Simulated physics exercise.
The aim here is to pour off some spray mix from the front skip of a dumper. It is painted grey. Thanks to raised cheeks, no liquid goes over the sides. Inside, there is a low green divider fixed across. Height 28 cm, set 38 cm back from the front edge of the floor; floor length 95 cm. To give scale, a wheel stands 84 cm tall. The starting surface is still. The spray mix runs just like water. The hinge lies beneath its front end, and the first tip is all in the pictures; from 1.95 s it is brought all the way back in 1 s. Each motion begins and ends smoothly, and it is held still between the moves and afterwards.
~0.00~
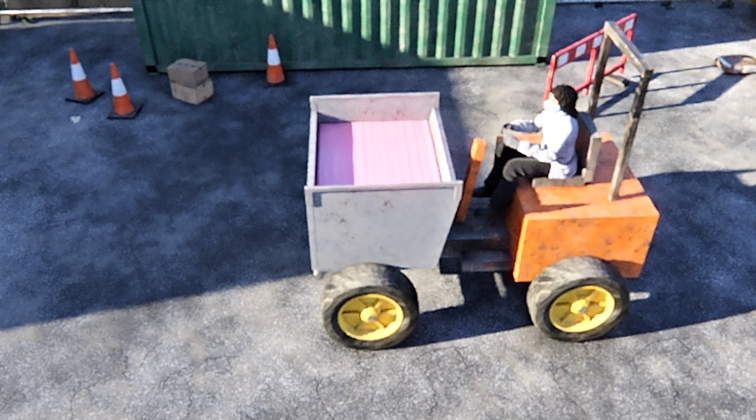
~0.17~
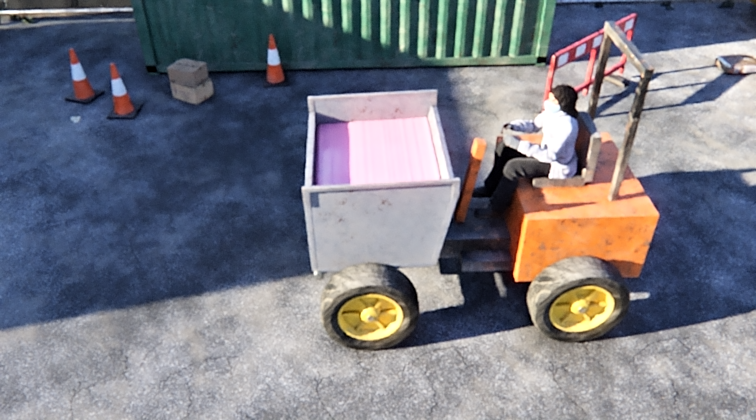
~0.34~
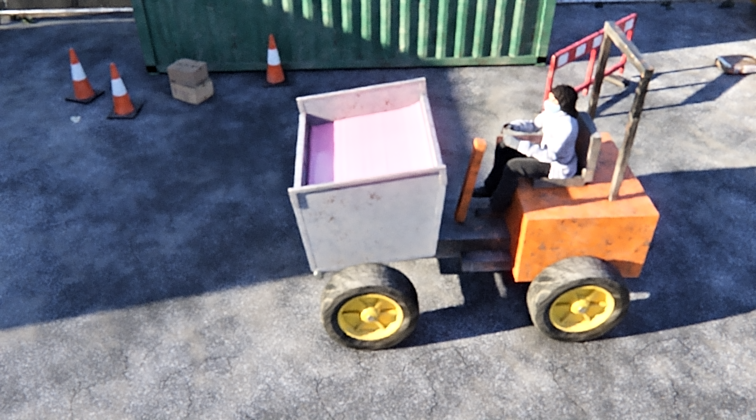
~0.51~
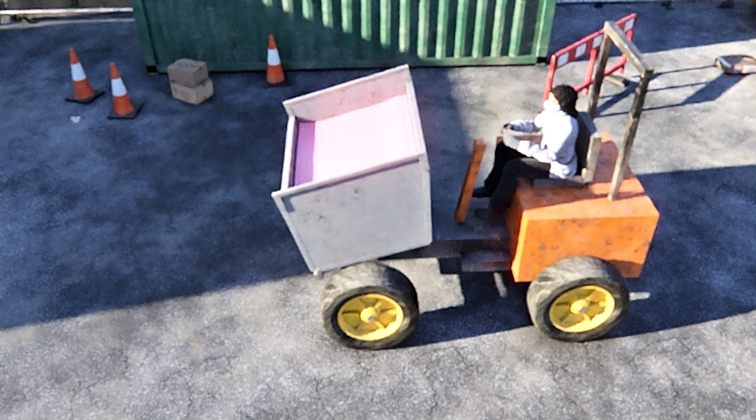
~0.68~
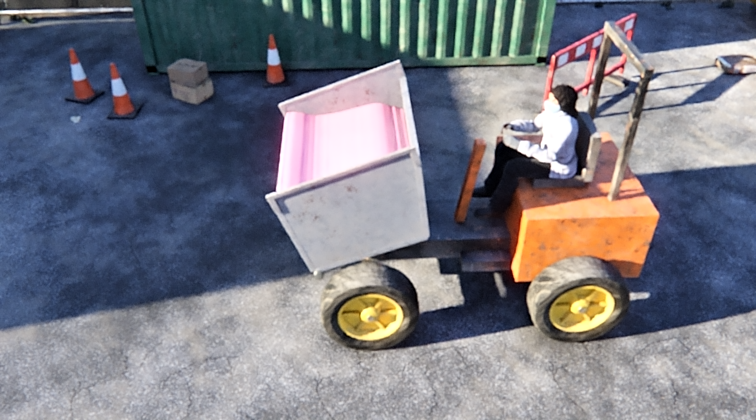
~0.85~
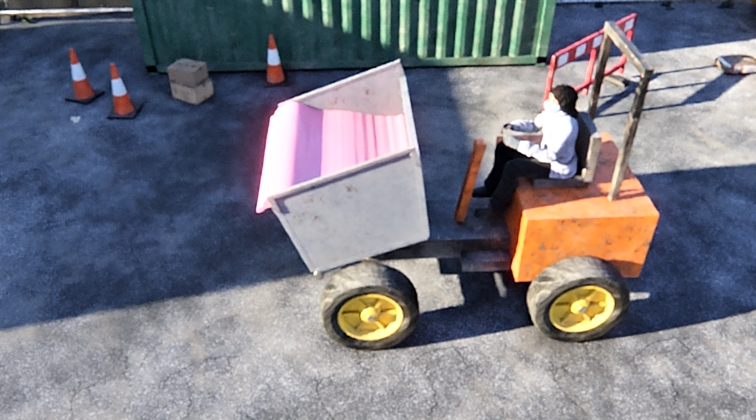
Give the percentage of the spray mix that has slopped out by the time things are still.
Roughly 16 percent.
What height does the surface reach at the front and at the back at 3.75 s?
Height at the front is 58 cm; height at the back is 38 cm.
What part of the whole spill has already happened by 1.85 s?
About 80 percent at that moment.
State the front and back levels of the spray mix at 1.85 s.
Close to 58 cm at the front end and 44 cm at the back end.
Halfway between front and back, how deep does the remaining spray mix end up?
It settles at around 44 cm at the middle.
After 1.85 s the skip is at 20° forwards, the surface stands 59 cm on the front, 43 cm on the back; the loss stands at 13 per cent, over the front.
After 2.80 s the surface stands 49 cm on the front, 47 cm on the back; the loss stands at 15 per cent, over the front.
After 3.75 s the surface stands 58 cm on the front, 39 cm on the back; the loss stands at 15 per cent, over the front.
After 5.84 s the loss stands at 16 per cent, over the front, 123 of 772 litres.
